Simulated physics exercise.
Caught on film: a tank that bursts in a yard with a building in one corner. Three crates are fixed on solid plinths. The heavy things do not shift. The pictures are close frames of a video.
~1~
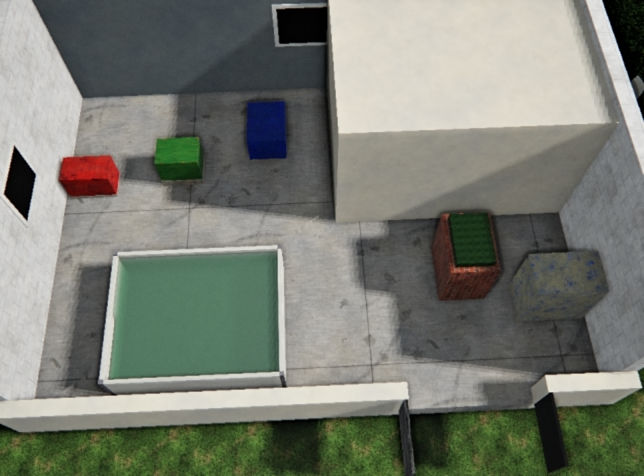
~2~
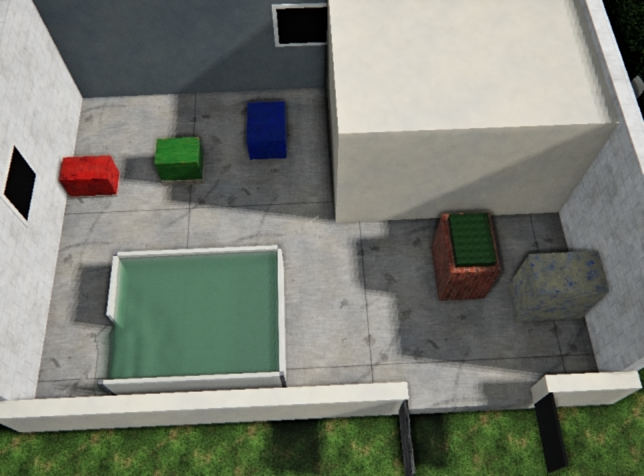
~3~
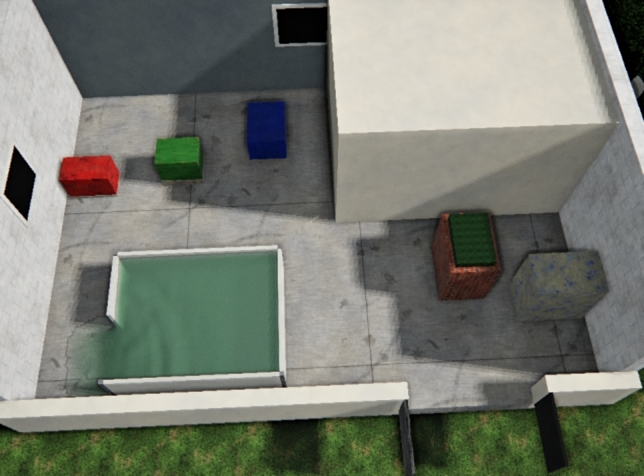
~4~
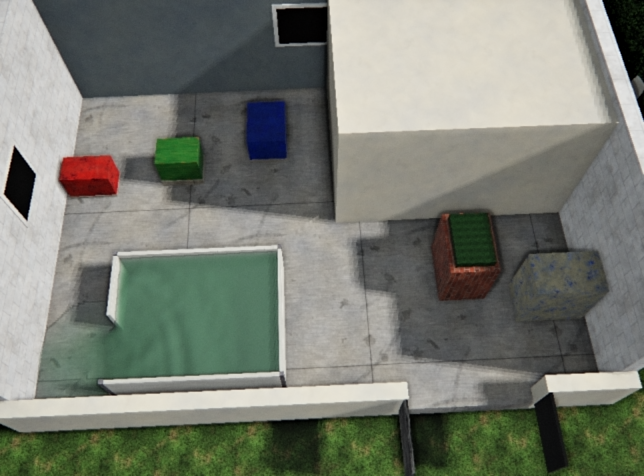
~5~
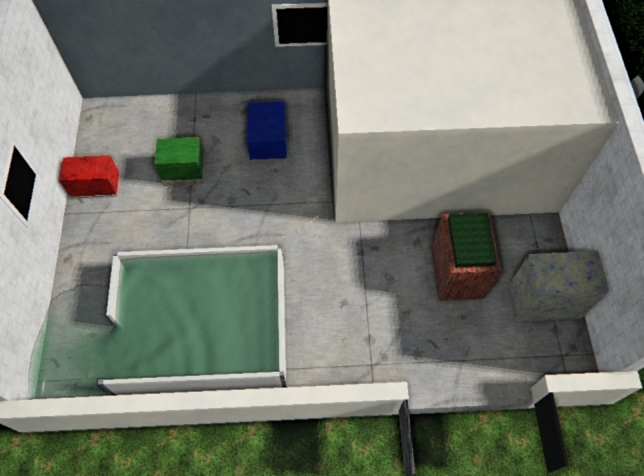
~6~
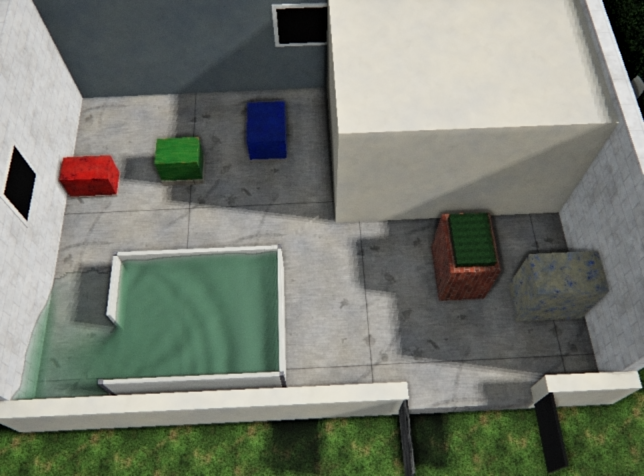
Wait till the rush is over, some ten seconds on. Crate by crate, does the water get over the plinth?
The red crate gets wet; the green crate gets wet; the blue crate gets wet.
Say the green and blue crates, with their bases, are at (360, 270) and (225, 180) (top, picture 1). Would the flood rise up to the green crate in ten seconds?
In short: Green crate escapes it.
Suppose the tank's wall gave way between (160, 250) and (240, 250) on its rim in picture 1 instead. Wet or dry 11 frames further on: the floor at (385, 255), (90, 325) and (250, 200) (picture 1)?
In that order: Not flooded, dry, under water.
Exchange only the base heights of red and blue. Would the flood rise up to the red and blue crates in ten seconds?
My reading: The red crate is wetted; the blue crate is topped.
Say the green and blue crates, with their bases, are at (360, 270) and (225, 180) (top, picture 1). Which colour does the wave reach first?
That is the crate marked red.
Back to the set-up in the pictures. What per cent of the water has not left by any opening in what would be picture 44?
Near 100 in a hundred.
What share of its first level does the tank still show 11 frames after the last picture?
About 64 per cent.
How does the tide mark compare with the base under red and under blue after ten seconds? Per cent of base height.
Near 970 and 170 in a hundred.
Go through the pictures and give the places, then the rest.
The first picture shows the open tank at (196, 313) is whole and still.
In the second picture, water pours out at (116, 356) and has run to (106, 396).
In the third picture, the front is at (75, 338), out from the gap at (117, 357).
In the fourth picture, water pours out at (117, 357) and has run to (45, 340).
In the fifth picture, the front is at (50, 308), out from the gap at (117, 357).
In the sixth picture, water pours out at (117, 357) and has run to (54, 285).
A moment on, water covers 10 % of the floor; the red crate water round its plinth, the green crate not reached, the blue crate not reached.
Next, water covers 20 % of the floor; the red crate water round its plinth, the green crate water round its plinth, the blue crate not reached.
Then, water covers 45 % of the floor; the red crate water round its plinth, the green crate water round its plinth, the blue crate water round its plinth.
Later, water covers 85 % of the floor; the red crate water round its plinth, the green crate water round its plinth, the blue crate water round its plinth.
In the end, water covers 100 % of the floor; the red crate was topped, the green crate was topped, the blue crate was topped.
